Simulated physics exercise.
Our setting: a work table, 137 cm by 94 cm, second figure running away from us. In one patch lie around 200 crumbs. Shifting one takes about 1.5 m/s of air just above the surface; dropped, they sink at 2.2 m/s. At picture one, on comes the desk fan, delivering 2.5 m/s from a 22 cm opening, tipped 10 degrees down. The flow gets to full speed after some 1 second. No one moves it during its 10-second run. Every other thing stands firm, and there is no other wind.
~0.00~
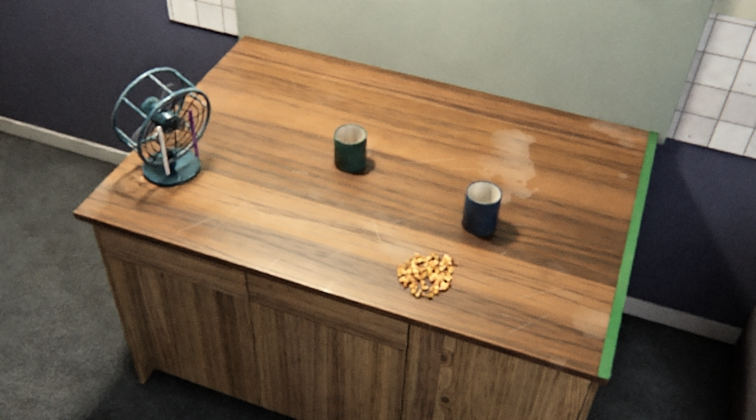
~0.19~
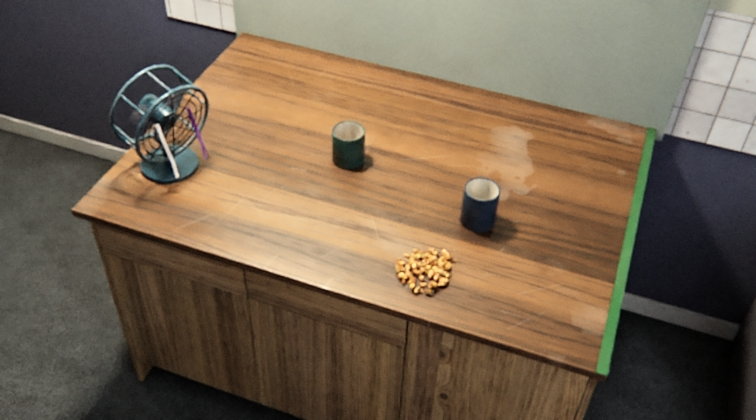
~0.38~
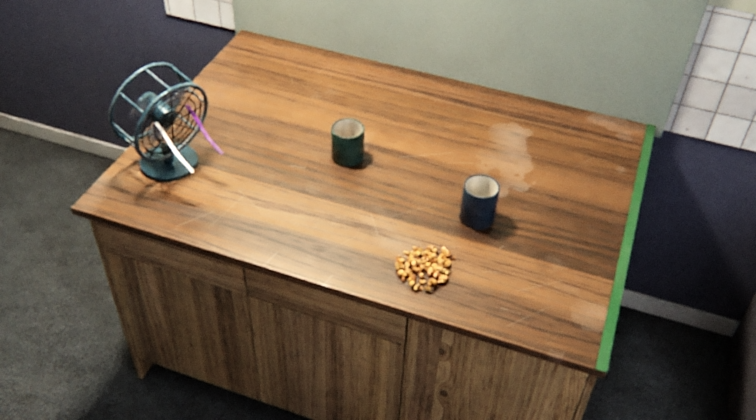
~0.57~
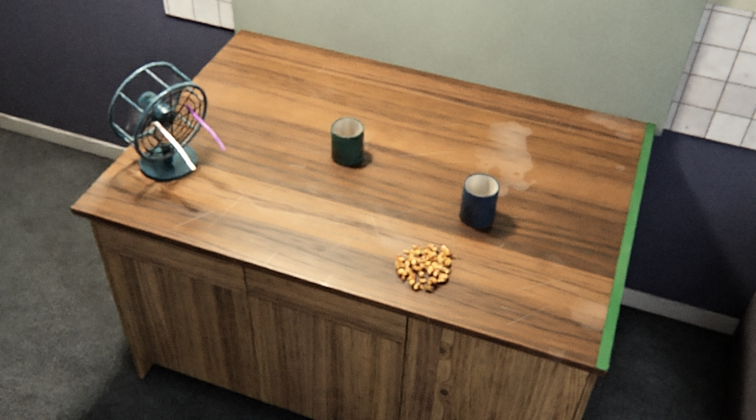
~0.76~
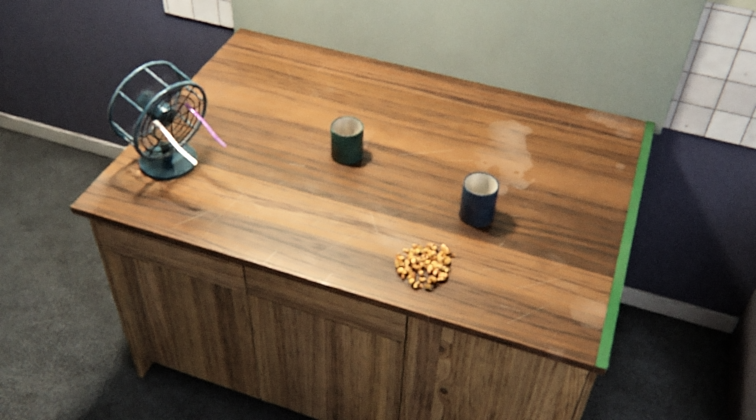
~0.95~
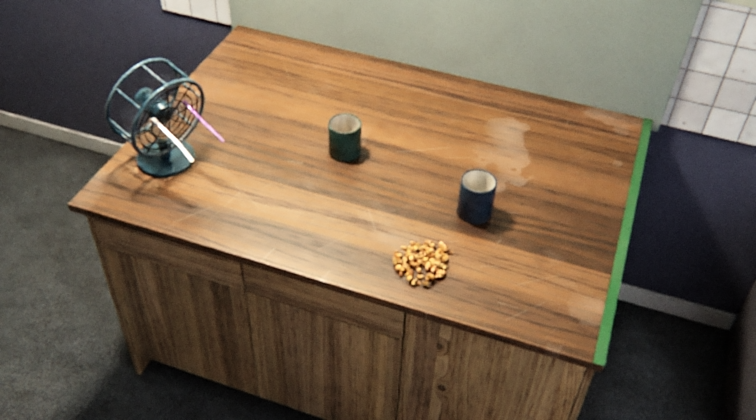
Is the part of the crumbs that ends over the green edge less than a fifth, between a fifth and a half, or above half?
Of the crumbs, over half end over the green edge.
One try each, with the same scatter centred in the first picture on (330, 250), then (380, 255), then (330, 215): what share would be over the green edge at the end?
First try 40 %, second 80 %, third 30 %.
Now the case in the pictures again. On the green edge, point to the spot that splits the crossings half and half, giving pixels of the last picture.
About (612, 328).
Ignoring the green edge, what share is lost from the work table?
My best guess is roughly 10 %.
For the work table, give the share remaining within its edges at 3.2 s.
Around 4 percent remain.
After 2.0 s the count stands so, 81 % are over the green edge; the middle of those still in play is near (608, 321).
After 3.2 s the count stands so, 88 % are over the green edge.
After 5.5 s the count stands so, 88 % are over the green edge.
After 10.0 s, at the end, 88 % are over the green edge.
